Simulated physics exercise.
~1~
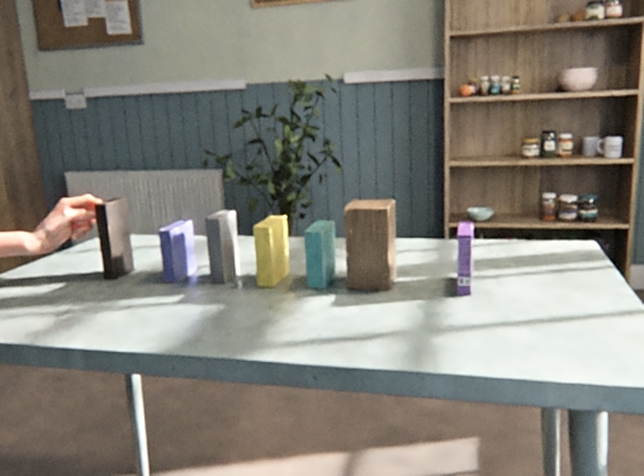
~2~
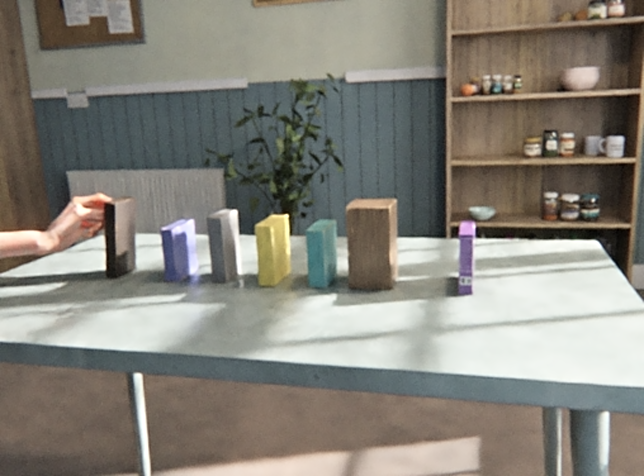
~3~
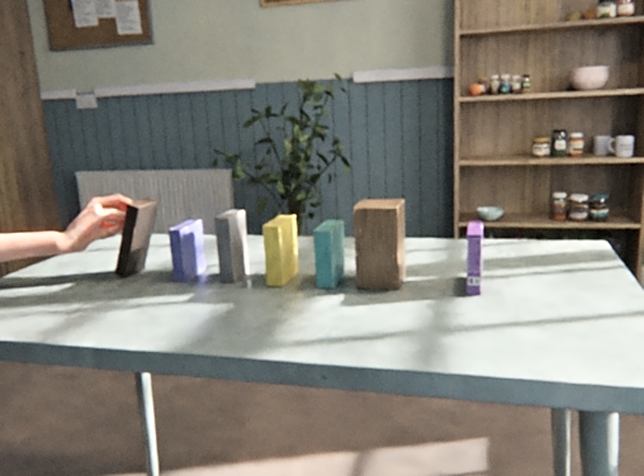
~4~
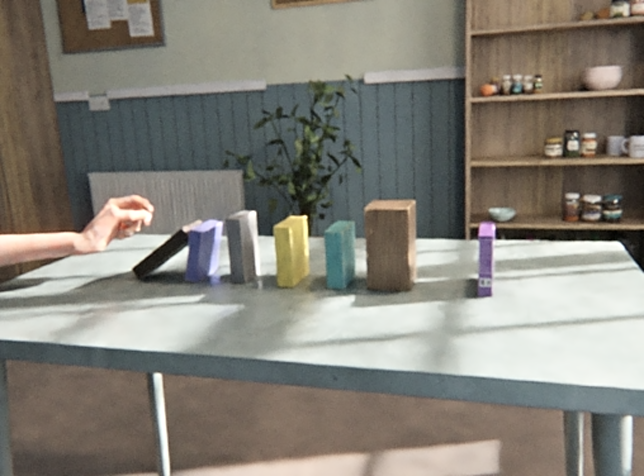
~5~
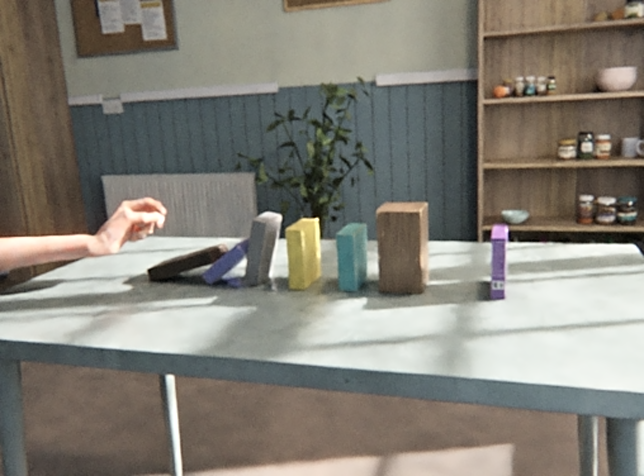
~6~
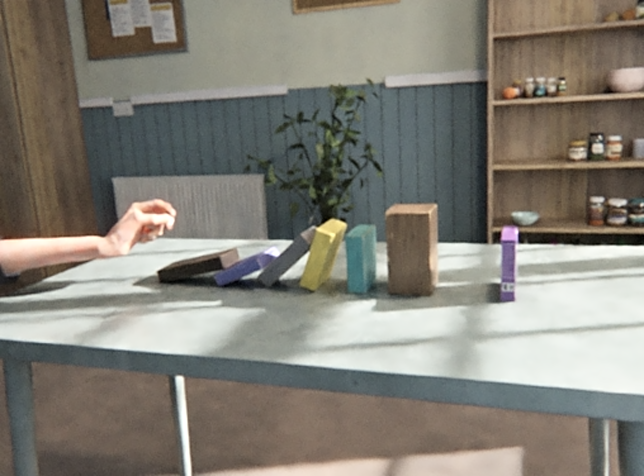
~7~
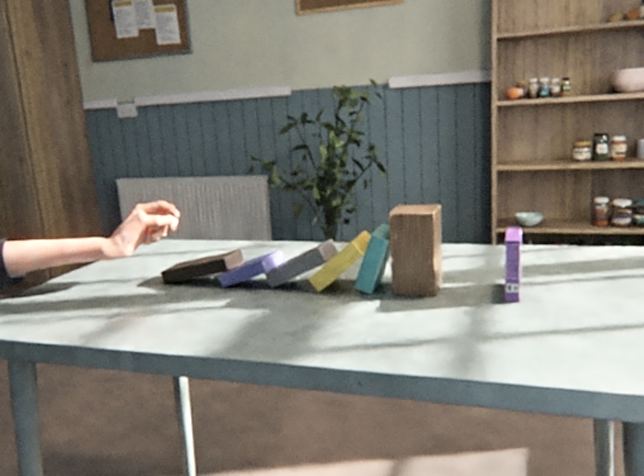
A hand at the left tips a black board rightward on a pale table, seen from the front in a room with a plant, a radiator and wooden shelves. Beyond it stand blue, grey, yellow and turquoise pieces, a large brown block and, apart at the right, a purple packet. The black board drops against the blue block, which leans into the grey one, while the hand stays raised. The grey block topples into the yellow board, which tilts onto the turquoise one. Finally, the turquoise board leans by the brown block, which stays upright, like the packet.
